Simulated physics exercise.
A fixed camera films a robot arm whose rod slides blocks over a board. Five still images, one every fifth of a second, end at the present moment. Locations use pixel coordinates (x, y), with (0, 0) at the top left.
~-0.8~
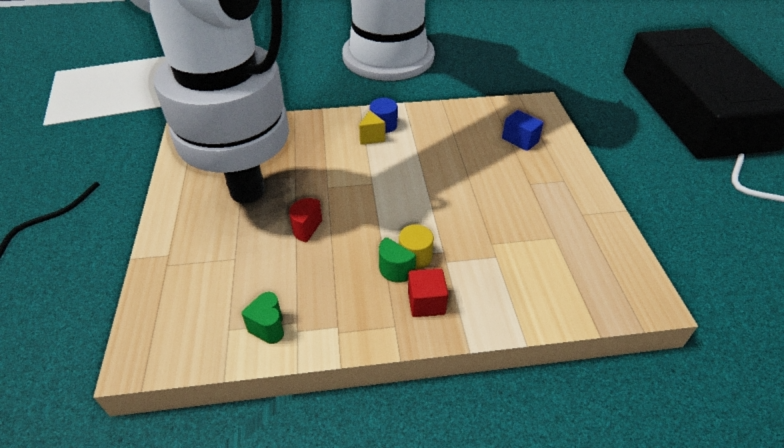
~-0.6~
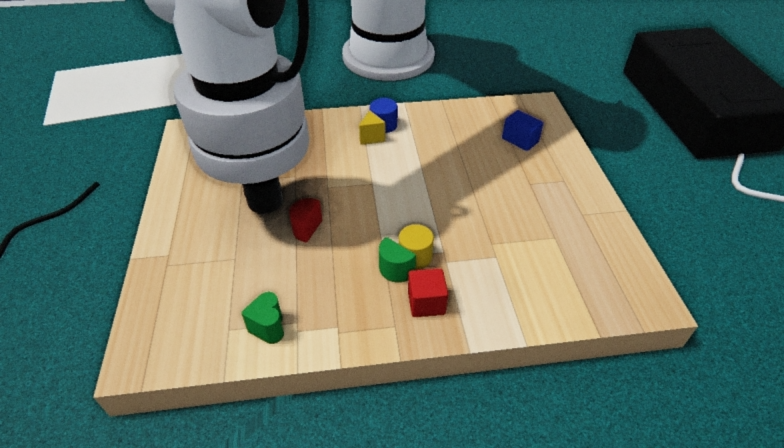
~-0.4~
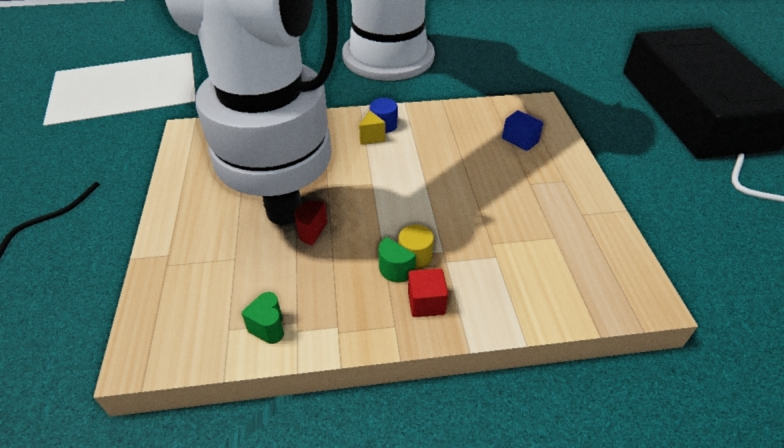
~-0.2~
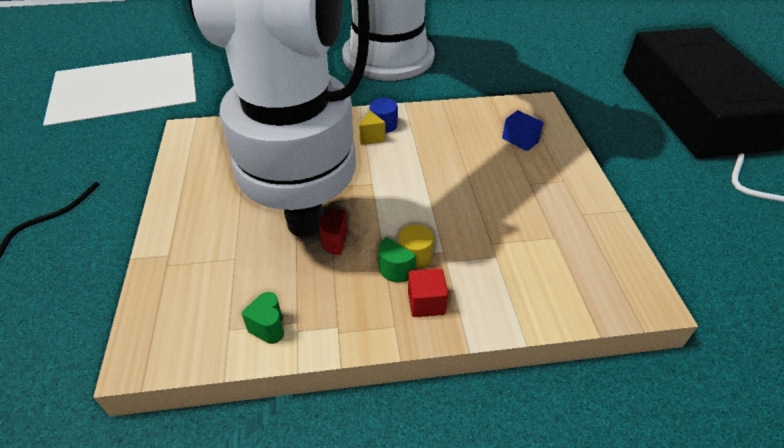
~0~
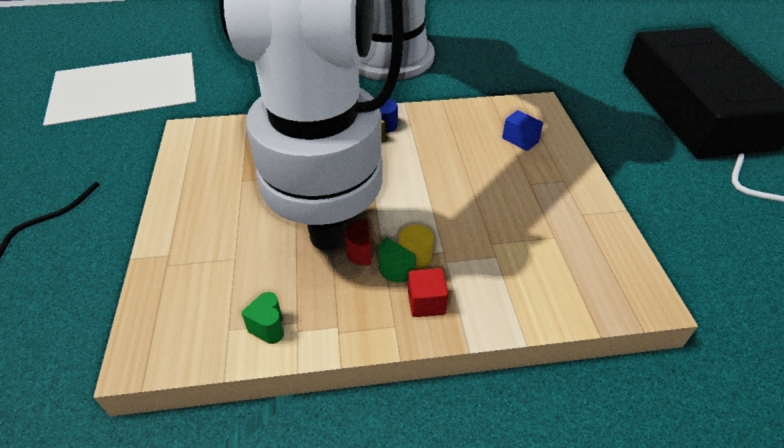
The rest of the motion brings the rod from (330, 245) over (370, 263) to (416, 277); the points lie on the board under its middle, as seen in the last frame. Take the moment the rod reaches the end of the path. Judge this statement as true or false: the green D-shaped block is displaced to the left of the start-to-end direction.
The claim holds.
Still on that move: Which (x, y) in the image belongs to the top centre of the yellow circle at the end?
Its top face will be centred at roughly (463, 234).
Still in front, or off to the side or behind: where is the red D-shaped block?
The rod still pushes it.
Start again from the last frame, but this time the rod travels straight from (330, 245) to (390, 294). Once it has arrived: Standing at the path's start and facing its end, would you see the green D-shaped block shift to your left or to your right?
Slides left.
On the path given first. Halfway along, rod at (370, 256); red D-shaped block at (403, 249); green D-shaped block at (433, 260), turned 15° anticlockwise; yellow circle at (430, 236); red four-sided block at (433, 286).
At the end, rod at (416, 271); red D-shaped block at (453, 260), turned 20° anticlockwise; green D-shaped block at (486, 263), turned 30° anticlockwise; yellow circle at (463, 234); red four-sided block at (434, 288).
